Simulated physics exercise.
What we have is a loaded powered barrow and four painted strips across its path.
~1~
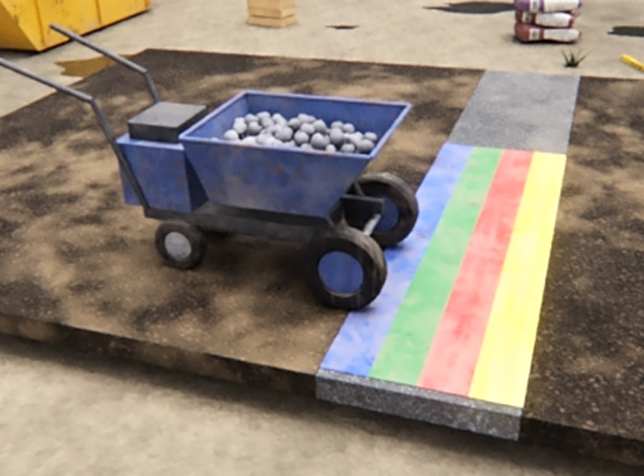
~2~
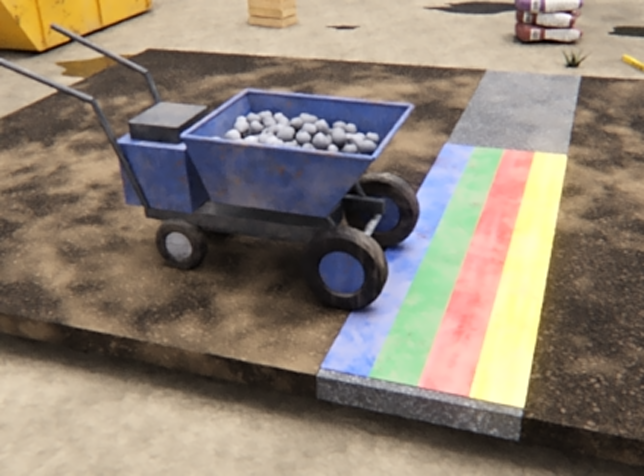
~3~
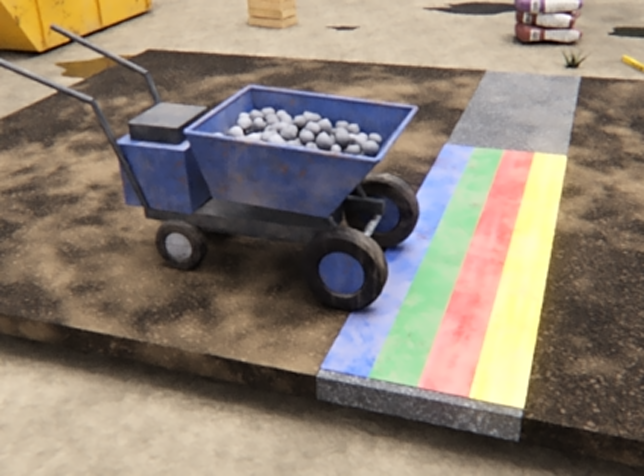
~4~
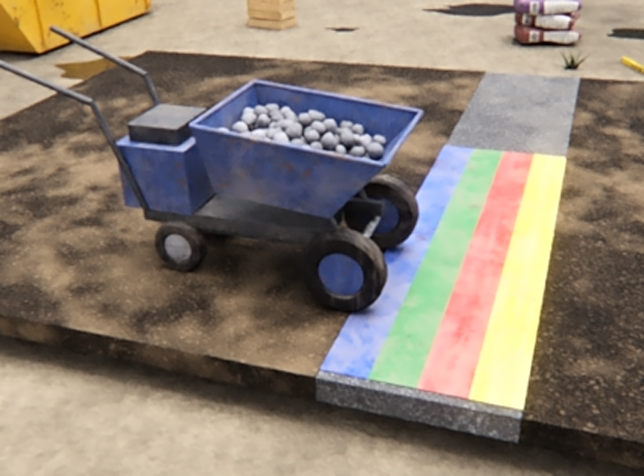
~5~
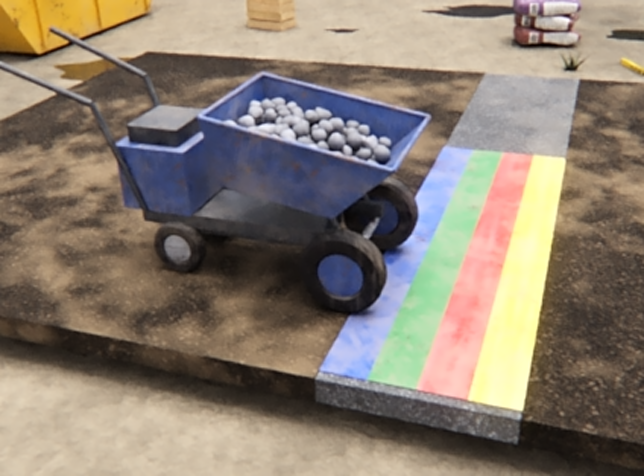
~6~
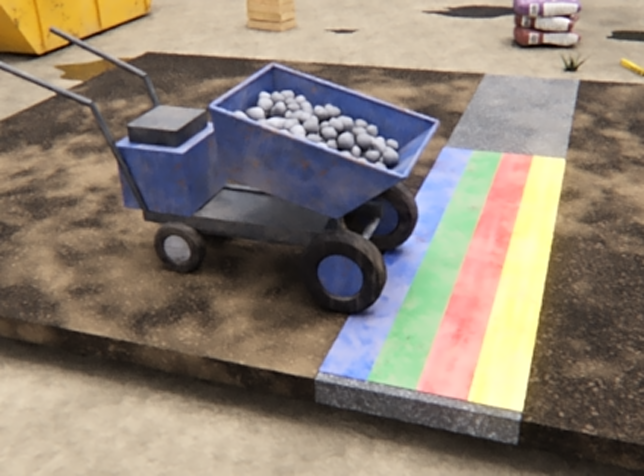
A blue powered barrow loaded with round grey cobbles stood at the edge of blue, green, red and yellow painted strips, and its skip slowly tilted forward to the right while the wheels stayed put.
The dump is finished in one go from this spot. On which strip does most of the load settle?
The heap favours the yellow strip.
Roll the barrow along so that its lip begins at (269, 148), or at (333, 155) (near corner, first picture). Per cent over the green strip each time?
First some 30, then 10 per cent.
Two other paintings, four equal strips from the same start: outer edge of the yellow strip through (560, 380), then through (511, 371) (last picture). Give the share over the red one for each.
Roughly 30 per cent, and 10 per cent.
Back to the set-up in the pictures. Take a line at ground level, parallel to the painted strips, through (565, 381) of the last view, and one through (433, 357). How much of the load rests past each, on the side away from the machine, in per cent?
First some 30, then 90 per cent.
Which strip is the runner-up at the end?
Second comes red.
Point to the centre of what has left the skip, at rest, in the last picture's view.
Close to (540, 296).
Soon, skip tipped steeply; all in the skip.
A while on, skip tipped right over; most in the skip; a stray few over the red strip; a small part over the yellow strip; a stray few falling; a stray few off the paint.
Towards the end, skip tipped right over; about a quarter in the skip; a small part over the red strip; about a third over the yellow strip; about half off the paint.
Finally, skip tipped right over; a small part in the skip; none over the blue strip; none over the green strip; a small part over the red strip; about a third over the yellow strip; about half off the paint.
